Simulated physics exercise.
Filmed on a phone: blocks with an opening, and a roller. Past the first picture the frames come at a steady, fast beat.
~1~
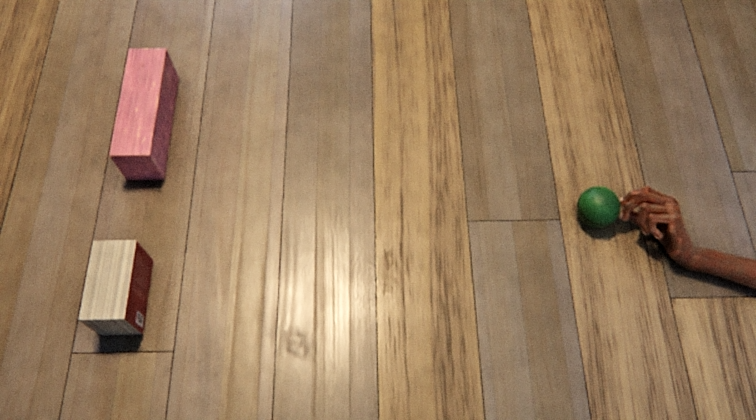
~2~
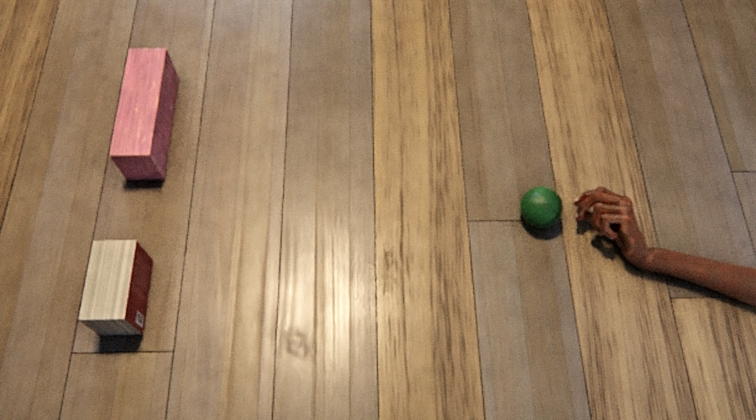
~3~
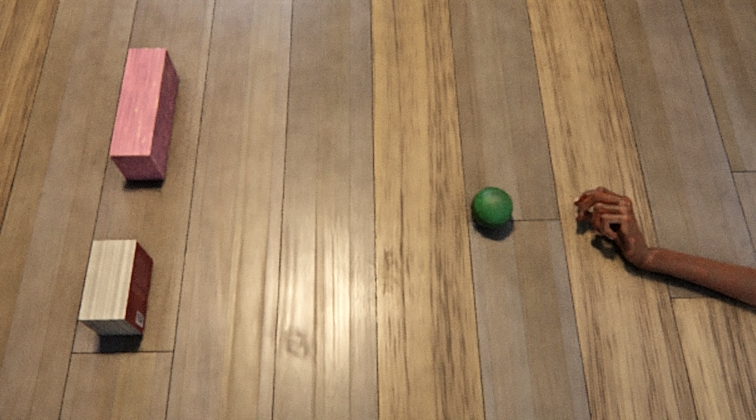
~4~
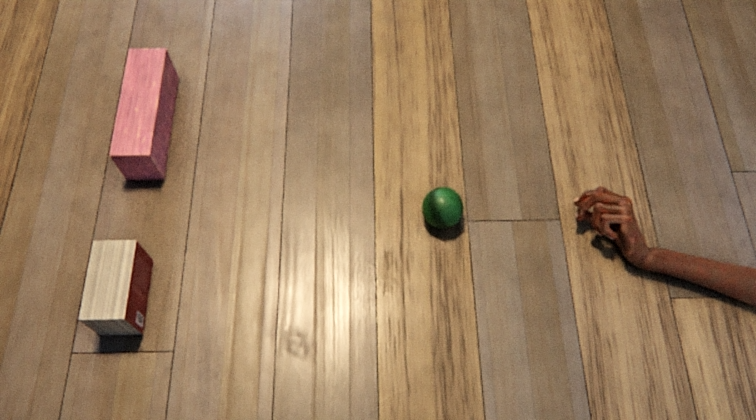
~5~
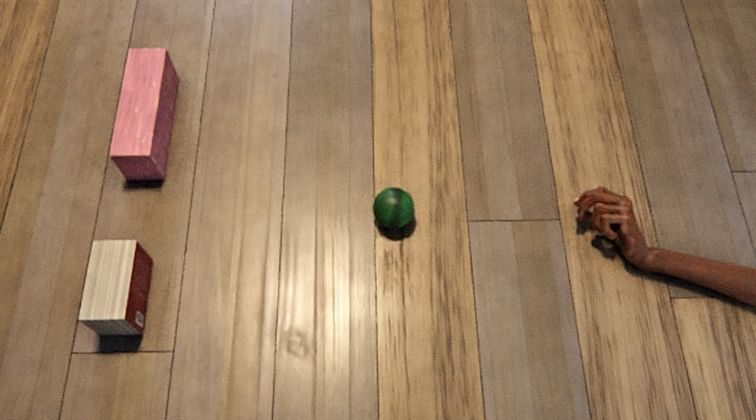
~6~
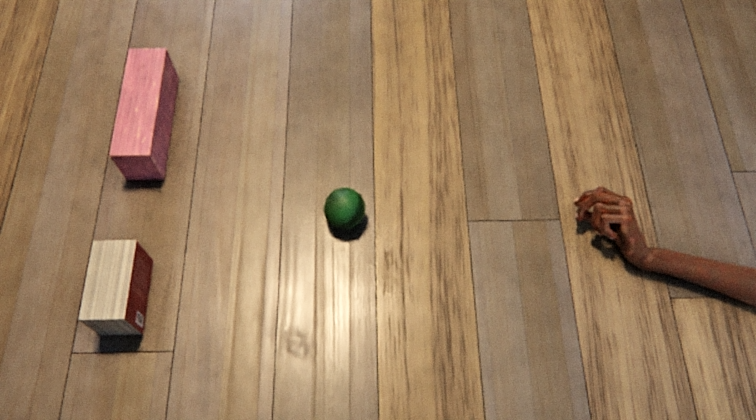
On a wood-plank floor, a pink block and a red book with pale page edges stand apart on the left, while a hand touches a green ball on the right. The hand pushes the ball leftward and releases it, then stays still as the ball rolls steadily across the planks toward the left.
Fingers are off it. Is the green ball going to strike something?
Here the green ball gets between the blocks.
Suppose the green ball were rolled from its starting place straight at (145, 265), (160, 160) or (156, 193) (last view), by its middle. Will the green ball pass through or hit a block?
Try by try, it is stopped; strikes a block; gets past.
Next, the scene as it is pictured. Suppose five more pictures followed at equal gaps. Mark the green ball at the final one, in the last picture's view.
Its middle is close to (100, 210).
Then, 0.58 s on from there, green ball heading on.
In the end, the green ball rolls through.
